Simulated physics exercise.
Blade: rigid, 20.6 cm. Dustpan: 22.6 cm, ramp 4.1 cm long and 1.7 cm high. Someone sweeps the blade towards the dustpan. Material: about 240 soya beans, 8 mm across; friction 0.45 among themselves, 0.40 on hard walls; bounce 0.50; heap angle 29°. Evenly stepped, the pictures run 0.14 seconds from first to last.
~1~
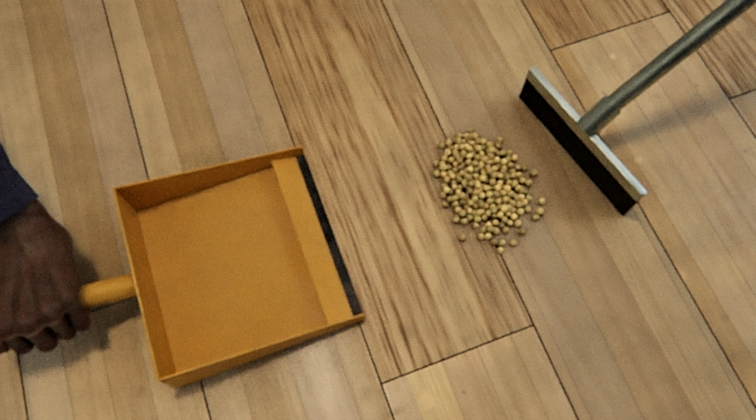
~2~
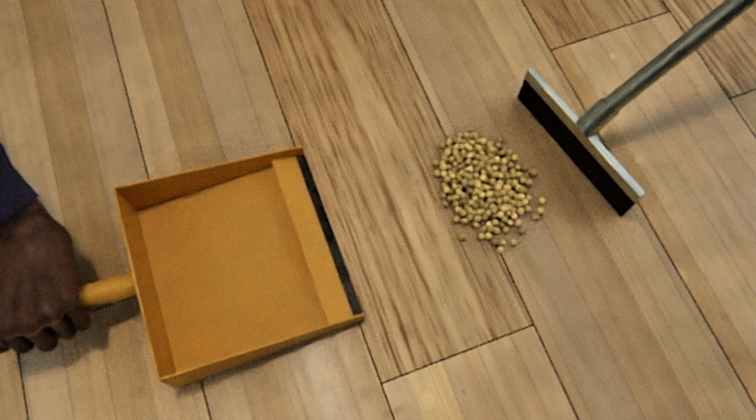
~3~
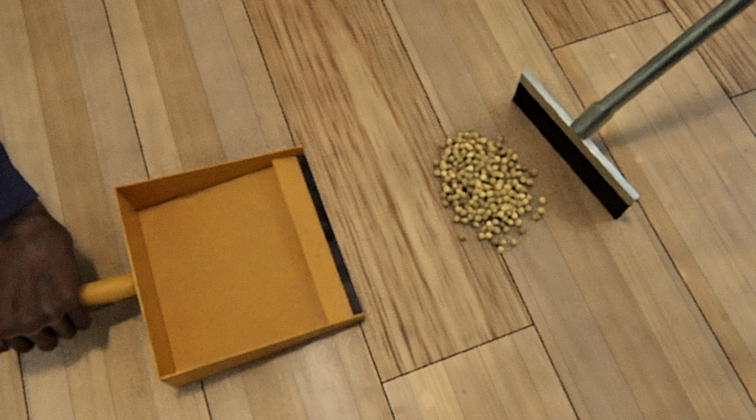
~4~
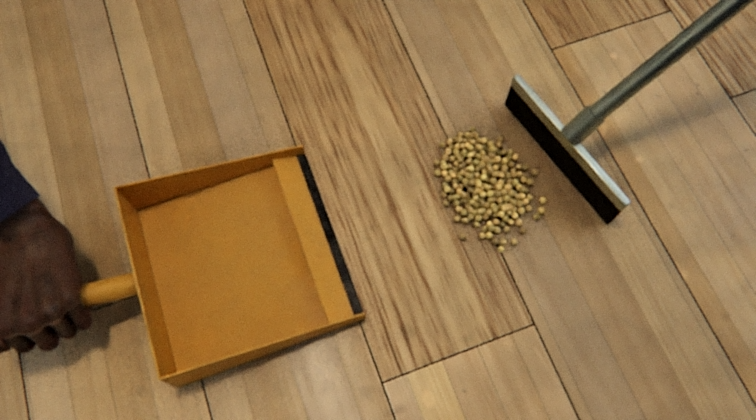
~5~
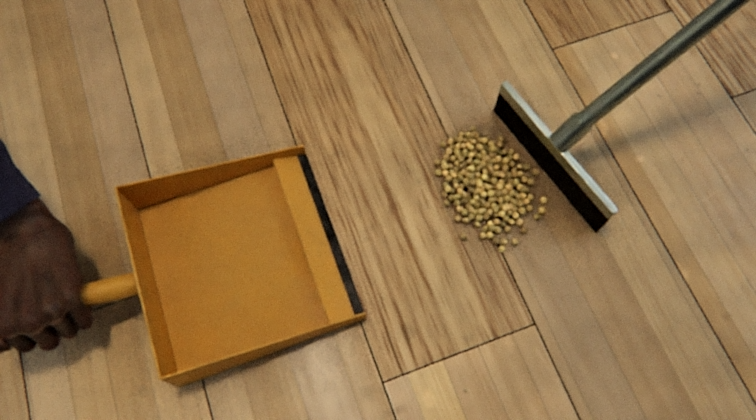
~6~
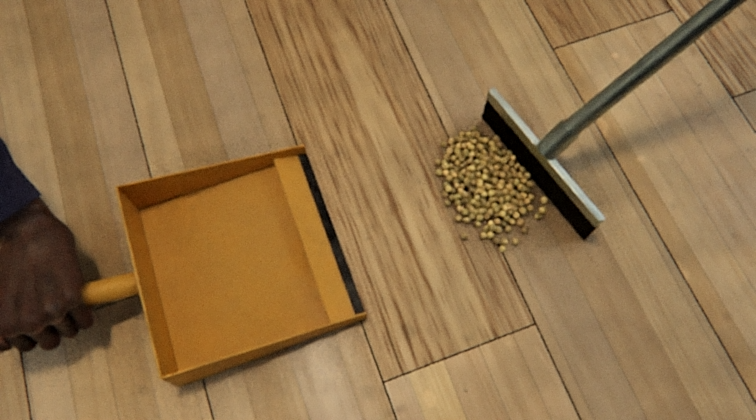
A broom slides down and left across the wooden floor to the pile of beans.
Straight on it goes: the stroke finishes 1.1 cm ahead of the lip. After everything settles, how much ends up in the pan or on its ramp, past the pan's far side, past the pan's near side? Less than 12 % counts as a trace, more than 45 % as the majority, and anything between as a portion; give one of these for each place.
Pan - a portion, far side - a trace, near side - a portion.
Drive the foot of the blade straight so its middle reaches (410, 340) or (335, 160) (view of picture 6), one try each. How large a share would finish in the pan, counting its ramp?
Some 20 per cent on the first try, 15 per cent on the second.
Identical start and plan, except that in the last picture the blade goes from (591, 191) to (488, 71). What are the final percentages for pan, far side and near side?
Pan: 5, far side: 10, near side: 5.
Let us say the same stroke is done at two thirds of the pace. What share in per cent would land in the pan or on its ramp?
It would come to roughly 25 percent.
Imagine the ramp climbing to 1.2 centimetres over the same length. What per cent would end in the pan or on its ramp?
Something like 35 per cent, ramp included.
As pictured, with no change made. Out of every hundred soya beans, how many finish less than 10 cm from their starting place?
About 0 percent.
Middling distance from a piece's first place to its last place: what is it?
About 22 cm.
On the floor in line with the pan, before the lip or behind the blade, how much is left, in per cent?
Around 50 in a hundred.
Then, 0.18 s after the last picture, middle of the blade 14 cm from the lip; 0 % over the lip, far side 0 %, near side 5 %.
Then, 0.29 s after the last picture, middle of the blade 7 cm from the lip; 0 % over the lip, far side 0 %, near side 10 %.
Then, 0.54 s after the last picture, middle of the blade 3 cm from the lip; 30 % over the lip, far side 5 %, near side 20 %.
In the end, pan 30 %, far side 5 %, near side 20 %, in front of the lip or behind the blade 50 %.
